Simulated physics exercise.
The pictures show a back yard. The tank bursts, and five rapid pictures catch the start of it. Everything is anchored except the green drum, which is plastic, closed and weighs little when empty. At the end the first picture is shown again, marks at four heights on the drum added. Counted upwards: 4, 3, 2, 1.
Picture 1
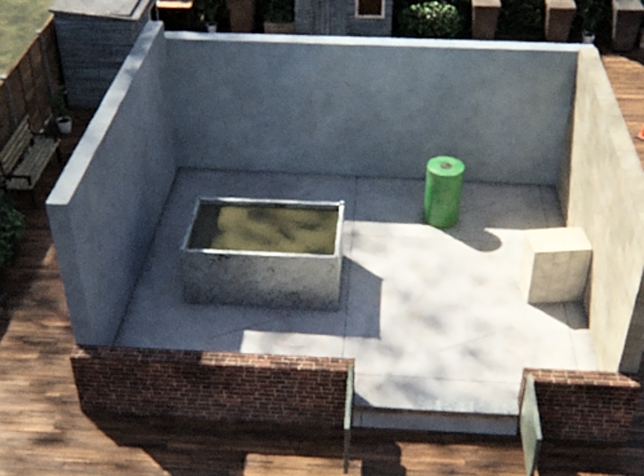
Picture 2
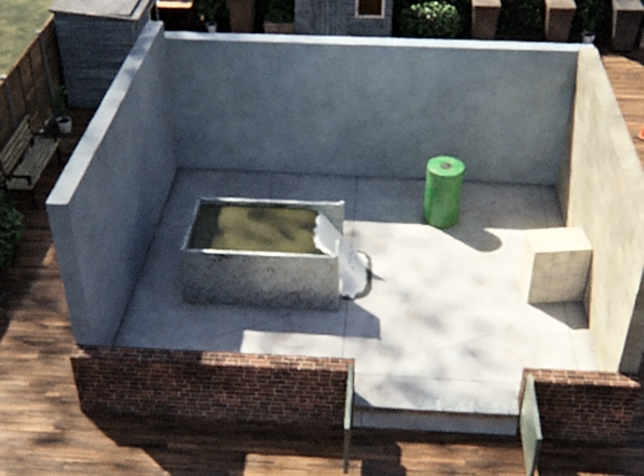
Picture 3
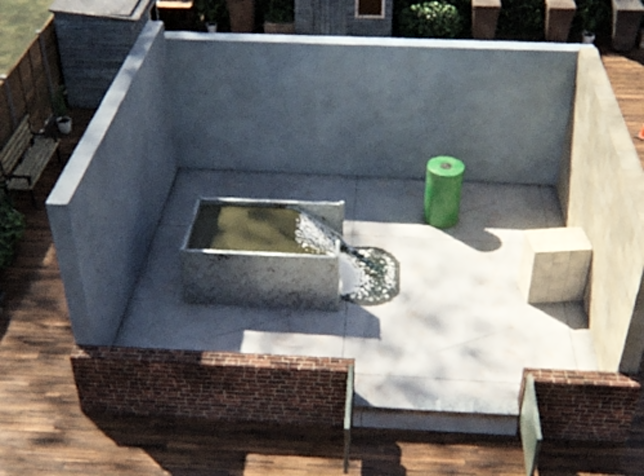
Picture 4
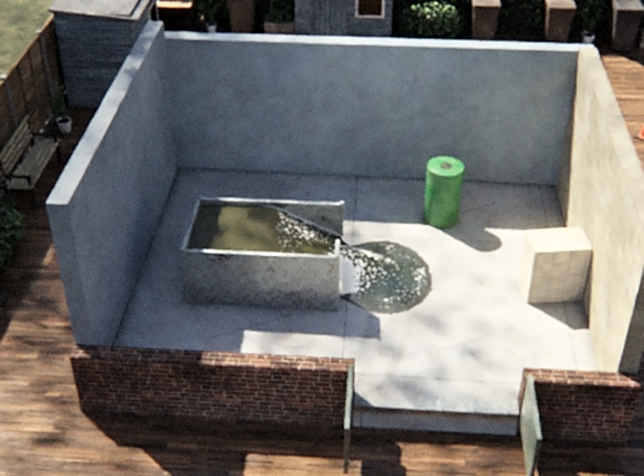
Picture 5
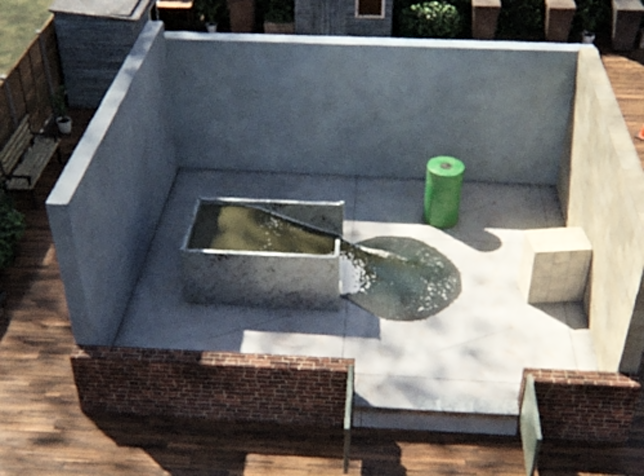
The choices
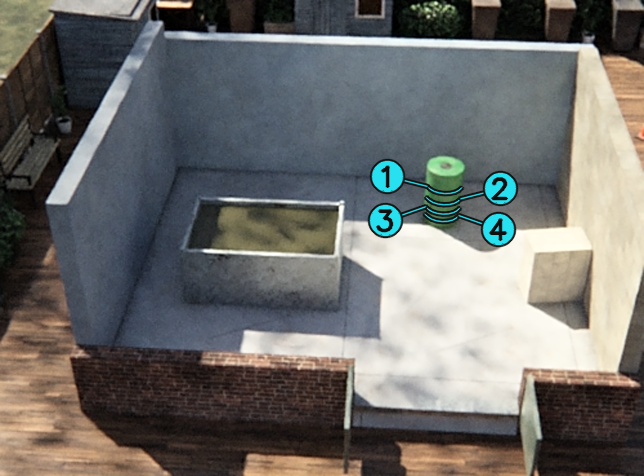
In a walled back yard, water pours from a full tank and spreads across the ground.
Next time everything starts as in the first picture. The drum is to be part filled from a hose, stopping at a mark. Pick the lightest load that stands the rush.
Go for 3.
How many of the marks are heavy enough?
Three.
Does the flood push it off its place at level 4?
Yes, it does.
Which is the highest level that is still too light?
That would be 4.
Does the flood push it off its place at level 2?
No, that is safe.
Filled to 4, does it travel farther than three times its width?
No.
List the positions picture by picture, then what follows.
In the first picture, lid of the green drum at (445, 166); tank full, its middle at (265, 231); open gate at (438, 366).
In the second picture, 1 % of the ground wet, in view closest to the drum at (361, 255).
In the third picture, 3 % of the ground wet, in view closest to the drum at (388, 256).
In the fourth picture, 6 % of the ground wet, in view closest to the drum at (397, 246).
In the fifth picture, lid of the green drum at (445, 166); 8 % of the ground wet, in view closest to the drum at (414, 242).
On the marked copy, 1 at (444, 193); 2 at (443, 204); 3 at (442, 214); 4 at (442, 221); from the bottom up 4, 3, 2, 1.
If 1 is chosen, it does not move.
If 2 is chosen, it does not move.
If 3 is chosen, it does not move.
If 4 is chosen, it is pushed about its own width away.
